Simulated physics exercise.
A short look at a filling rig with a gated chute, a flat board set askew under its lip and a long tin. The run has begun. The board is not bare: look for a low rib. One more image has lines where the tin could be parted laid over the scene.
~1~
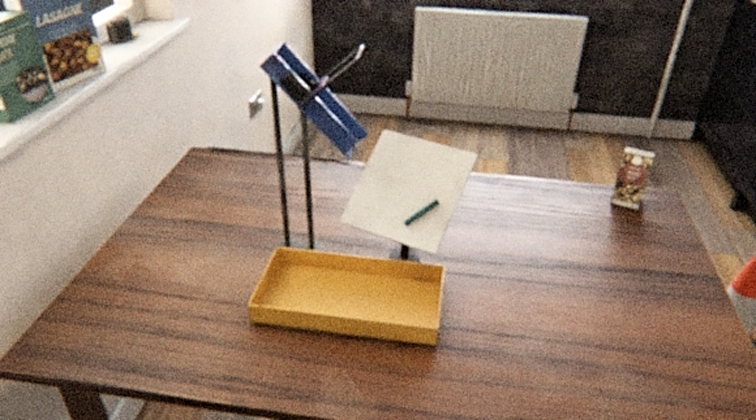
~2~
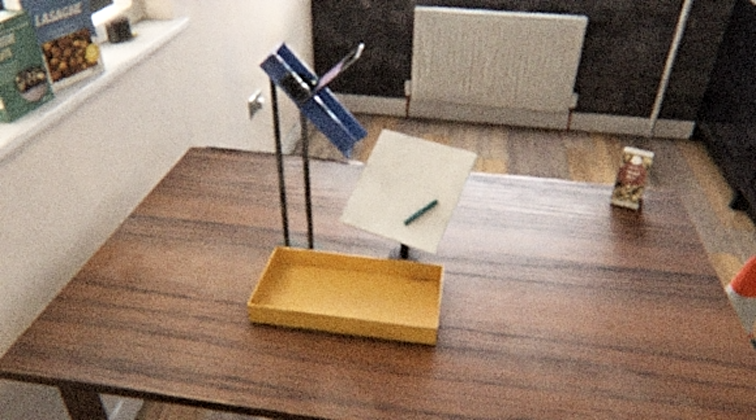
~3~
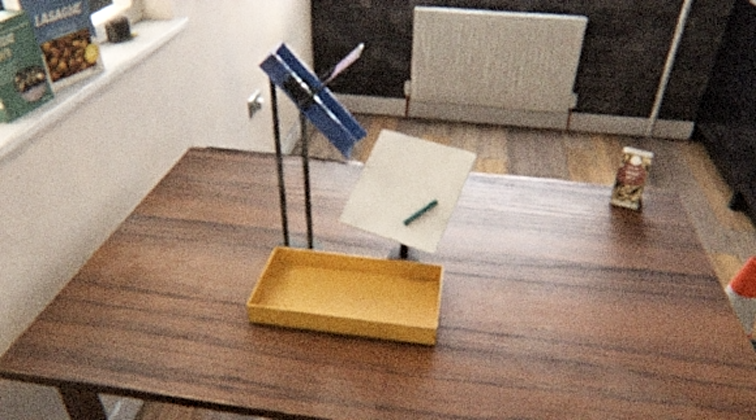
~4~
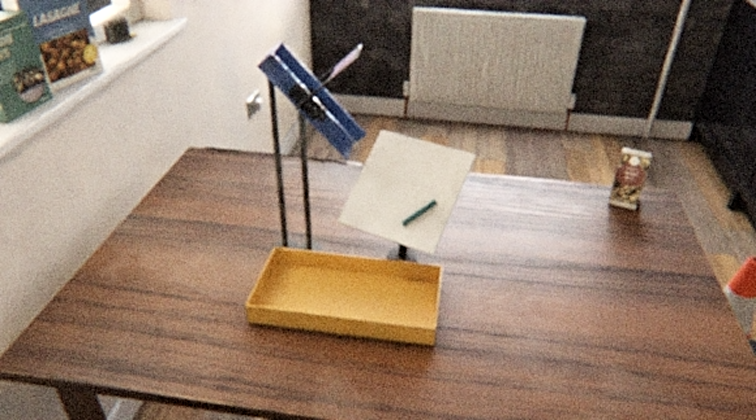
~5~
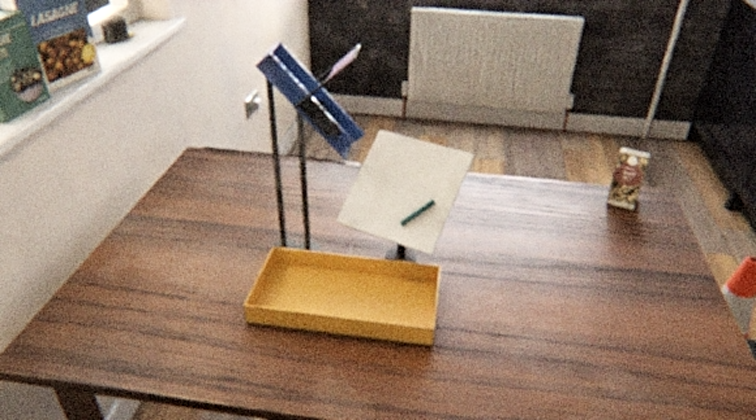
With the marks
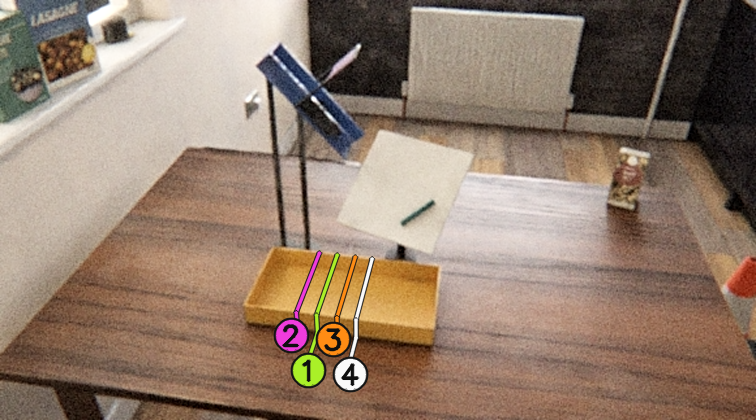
A small dark load slides down a steep blue chute toward the lower right, getting most of the way to its lip, while a tilted pale board with a short green rib and an empty yellow tray stay still below.
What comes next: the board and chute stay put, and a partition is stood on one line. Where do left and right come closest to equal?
Go for 4.
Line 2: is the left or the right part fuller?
Right.
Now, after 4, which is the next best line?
That is line 3.
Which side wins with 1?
Right.
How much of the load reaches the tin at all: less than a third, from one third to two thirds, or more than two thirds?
About that: More than two thirds.
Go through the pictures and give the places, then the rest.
In the first frame, load behind the gate at (301, 85), black beans; lip of the chute at (352, 152), sloping steeply.
In the second frame, middle of the board at (407, 188), tilted fairly steeply; middle of its low edge at (385, 237); of its high edge at (429, 141).
In the third frame, front corners of the tin at (247, 304) and (436, 328), empty; front of the load at (315, 101).
In the fourth frame, middle of the load at (311, 101); its front at (325, 116), about a third of the way to the lip; rib from (435, 199) to (402, 223).
In the fifth frame, middle of the load at (322, 115); its front at (339, 134), most of the way to the lip.
On the marked copy, line 1 crosses the front rim at (316, 314); line 2 crosses the front rim at (296, 311); line 3 crosses the front rim at (337, 316); line 4 crosses the front rim at (356, 319).
For line 1, of what is caught, a small part on the left of the divider, nearly all on the right.
For line 2, of what is caught, a stray few on the left of the divider, nearly all on the right.
For line 3, of what is caught, about a quarter on the left of the divider, most on the right.
For line 4, of what is caught, about half on the left of the divider, about half on the right.
